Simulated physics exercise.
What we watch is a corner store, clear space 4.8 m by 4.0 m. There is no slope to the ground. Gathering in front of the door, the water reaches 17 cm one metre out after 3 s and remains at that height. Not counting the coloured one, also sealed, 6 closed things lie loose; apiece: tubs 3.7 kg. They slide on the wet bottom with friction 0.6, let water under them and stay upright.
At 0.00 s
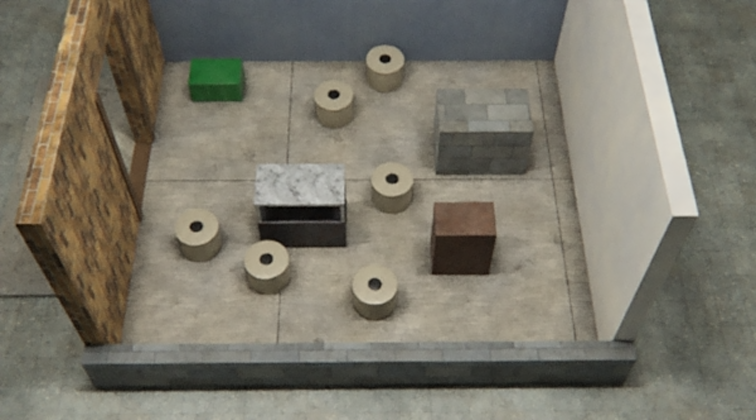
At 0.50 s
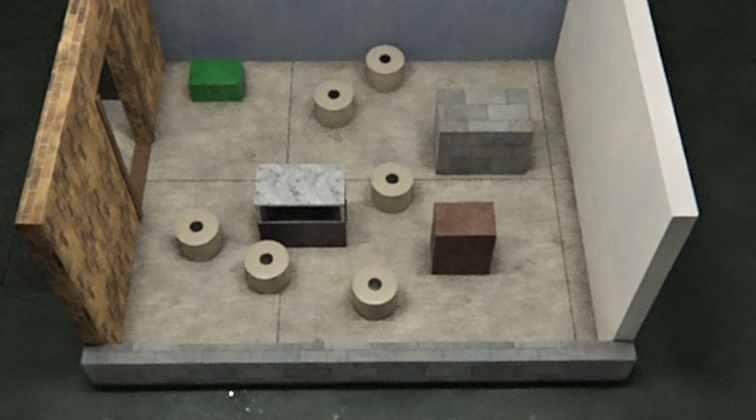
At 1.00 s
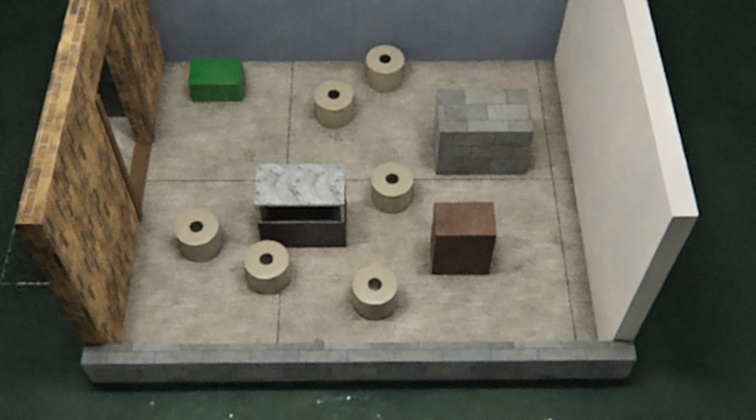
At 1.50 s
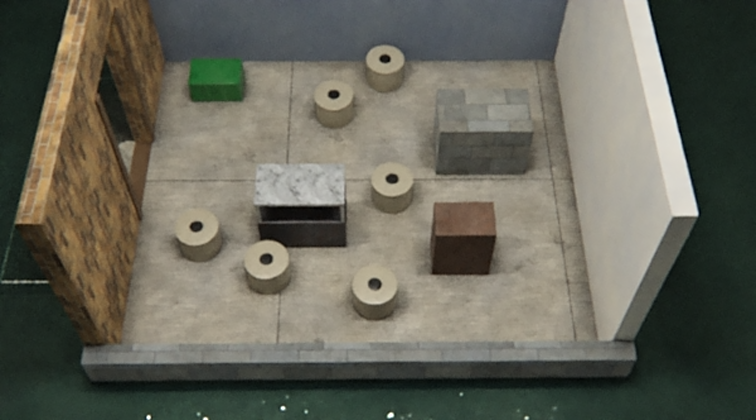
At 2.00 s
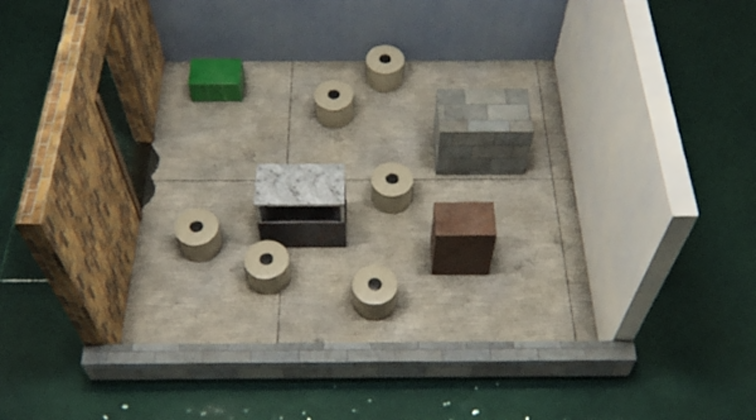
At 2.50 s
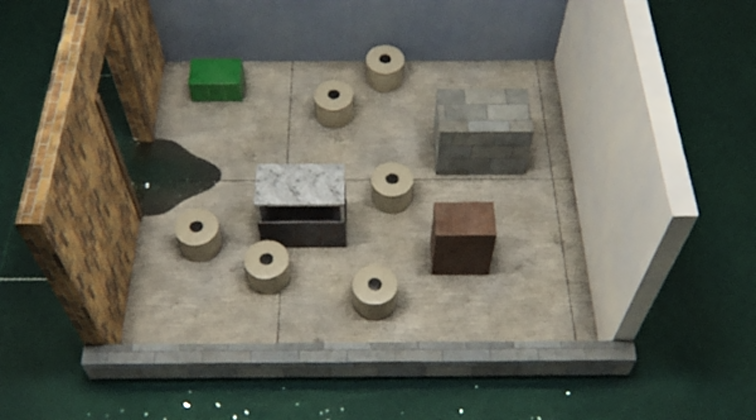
At the start, a green crate, six closed round containers and several larger blocks stand on the dry floor of a small walled store. Dark water then surrounds the outside walls, and later it enters through the left doorway and spreads a short way across the floor, while every object stays still.
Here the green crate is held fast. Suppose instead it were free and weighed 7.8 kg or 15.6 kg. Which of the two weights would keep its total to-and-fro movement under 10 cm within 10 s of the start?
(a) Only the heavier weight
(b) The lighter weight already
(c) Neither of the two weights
The lighter weight already (b).
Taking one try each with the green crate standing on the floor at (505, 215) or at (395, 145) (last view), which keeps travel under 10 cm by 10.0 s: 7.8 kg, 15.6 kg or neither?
Note, in order: Heavier only OK; heavier only OK.
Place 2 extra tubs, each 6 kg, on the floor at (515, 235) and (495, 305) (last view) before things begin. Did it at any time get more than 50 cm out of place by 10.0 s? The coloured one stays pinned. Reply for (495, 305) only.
Note: Stays within it.
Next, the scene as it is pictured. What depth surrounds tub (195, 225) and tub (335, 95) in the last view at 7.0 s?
Close to 2 and 4 centimetres.
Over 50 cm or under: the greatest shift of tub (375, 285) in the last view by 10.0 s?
Not that far.
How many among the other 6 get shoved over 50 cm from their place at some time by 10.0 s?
Result: 5.
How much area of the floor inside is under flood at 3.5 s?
Wet: Near 3.0 m2.
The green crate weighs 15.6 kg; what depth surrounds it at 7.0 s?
Depth: Approx. 2 cm.
After 3.5 s the green crate would be 0 cm from its start with 7.8 kg and 0 cm from its start with 15.6 kg; 0 cm of water round it then.
After 4.5 s the green crate would be 0 cm from its start with 7.8 kg and 0 cm from its start with 15.6 kg; 1 cm of water round it then.
After 7.0 s the green crate would be 0 cm from its start with 7.8 kg and 0 cm from its start with 15.6 kg; 2 cm of water round it then.
After 10.0 s the green crate would be 0 cm from its start with 7.8 kg and 0 cm from its start with 15.6 kg; 3 cm of water round it then.
